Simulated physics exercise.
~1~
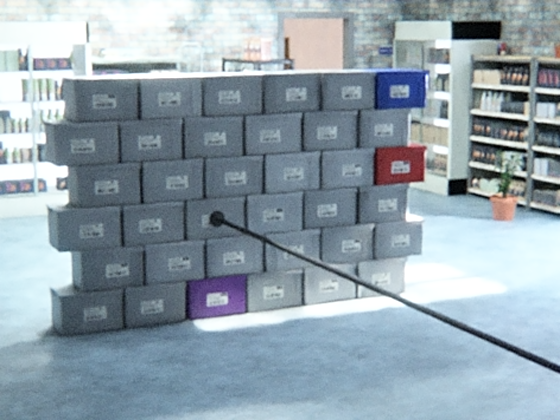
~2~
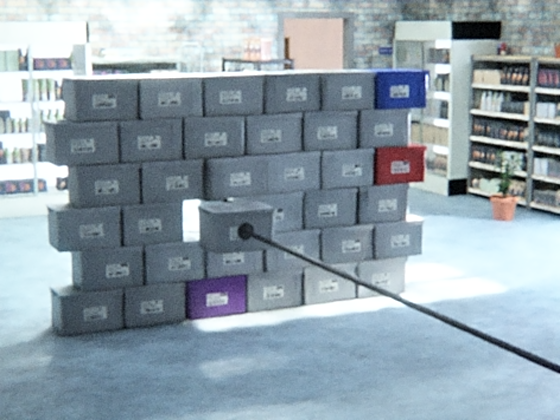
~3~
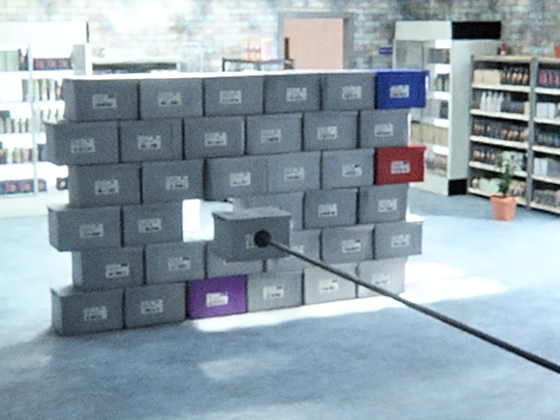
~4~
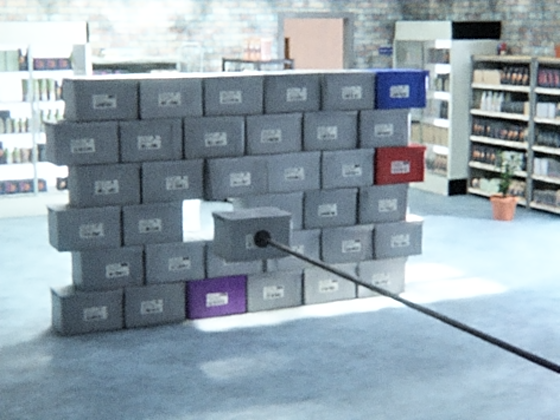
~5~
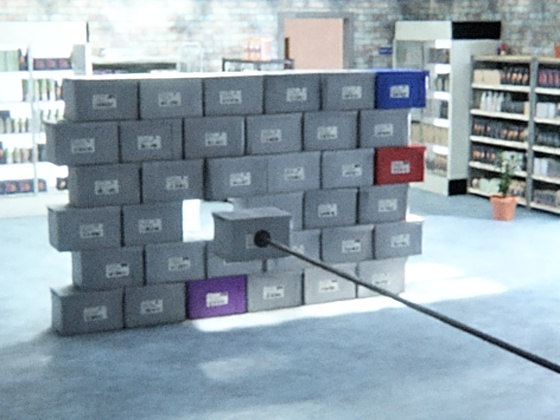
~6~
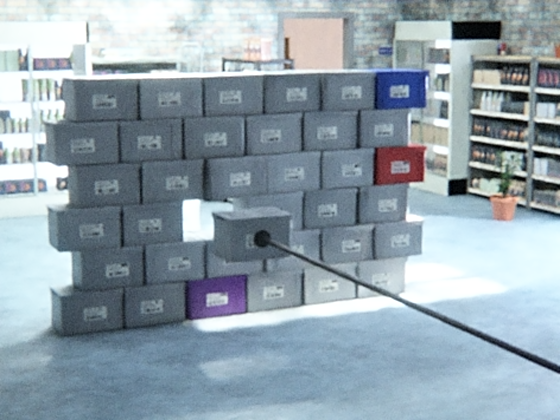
In this clip, a dark rod draws a gray lidded tote out of a stacked wall, moving it slightly right and toward the viewer before it stops, still close to the wall. A gap remains, while the other totes, including the blue, red and purple ones, stay standing.
